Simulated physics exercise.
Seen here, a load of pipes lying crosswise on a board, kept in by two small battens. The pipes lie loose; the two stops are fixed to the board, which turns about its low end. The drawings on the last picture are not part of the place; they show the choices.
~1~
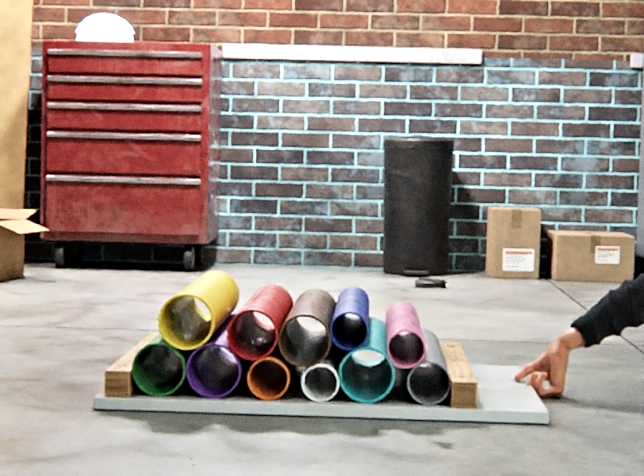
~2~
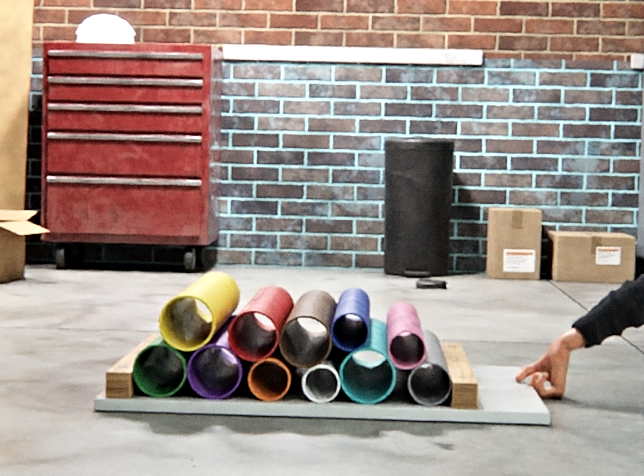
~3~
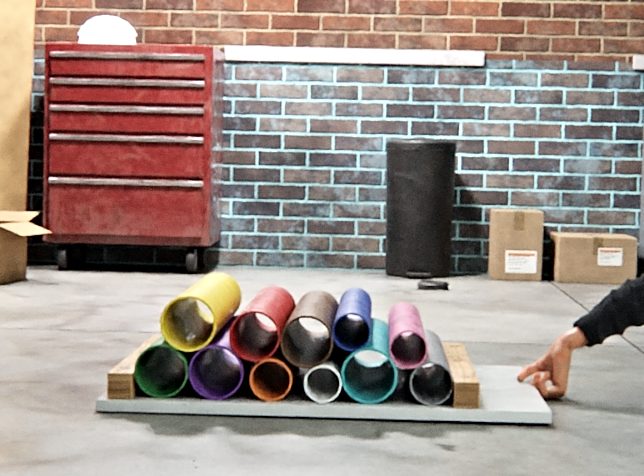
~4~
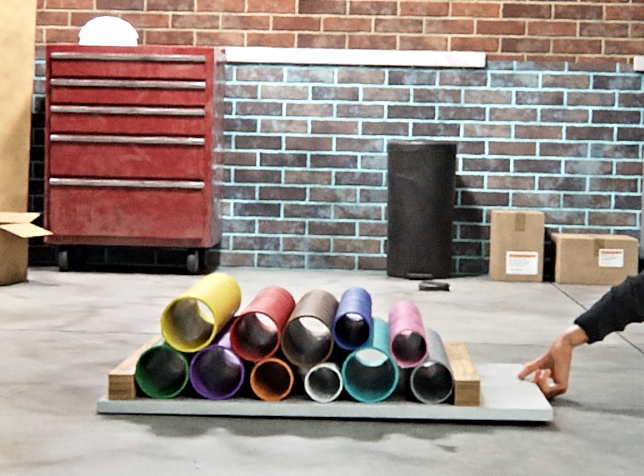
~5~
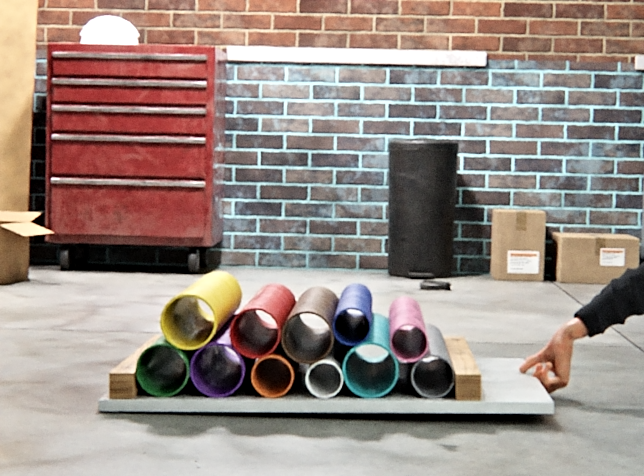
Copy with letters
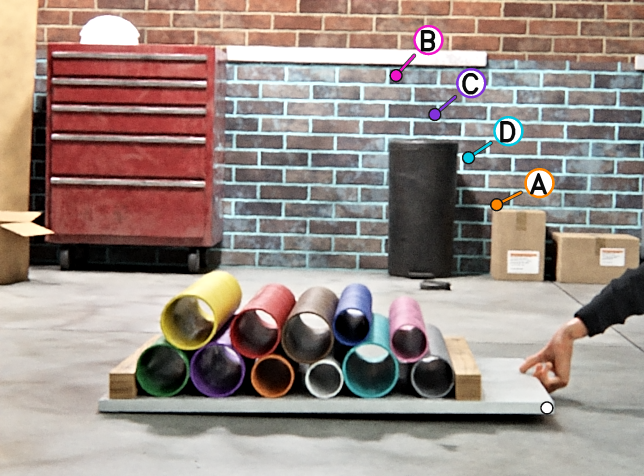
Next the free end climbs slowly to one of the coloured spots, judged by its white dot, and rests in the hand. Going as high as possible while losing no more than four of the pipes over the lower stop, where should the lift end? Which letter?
The highest mark that will do is C.
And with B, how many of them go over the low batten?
The count is five.
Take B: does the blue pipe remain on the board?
The blue pipe: No.
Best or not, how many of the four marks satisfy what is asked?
Three of the four.
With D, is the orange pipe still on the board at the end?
Yes, with D.
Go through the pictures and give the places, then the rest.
In the first frame, white pipe (320, 383); turquoise pipe (367, 375); grey pipe (429, 383).
In the second frame, grey pipe (430, 384); red pipe (253, 336).
In the third frame, board (328, 375); turquoise pipe (369, 376); grey pipe (432, 384); purple pipe (216, 372).
In the fourth frame, board (329, 374); green pipe (162, 372); purple pipe (217, 372).
In the fifth frame, board (330, 370); green pipe (163, 370); purple pipe (217, 370).
On the marked copy, A at (497, 205); B at (396, 76); C at (435, 115); D at (469, 158); the white dot at (547, 408).
With C. Early on, board at 21°.
Further on, board at 41°.
At the end, board at 42°, four over the low batten (red, brown, yellow, blue).
As for the rest, A three over the low batten (red, brown, yellow); B five over the low batten; D four over the low batten (red, brown, yellow, blue).
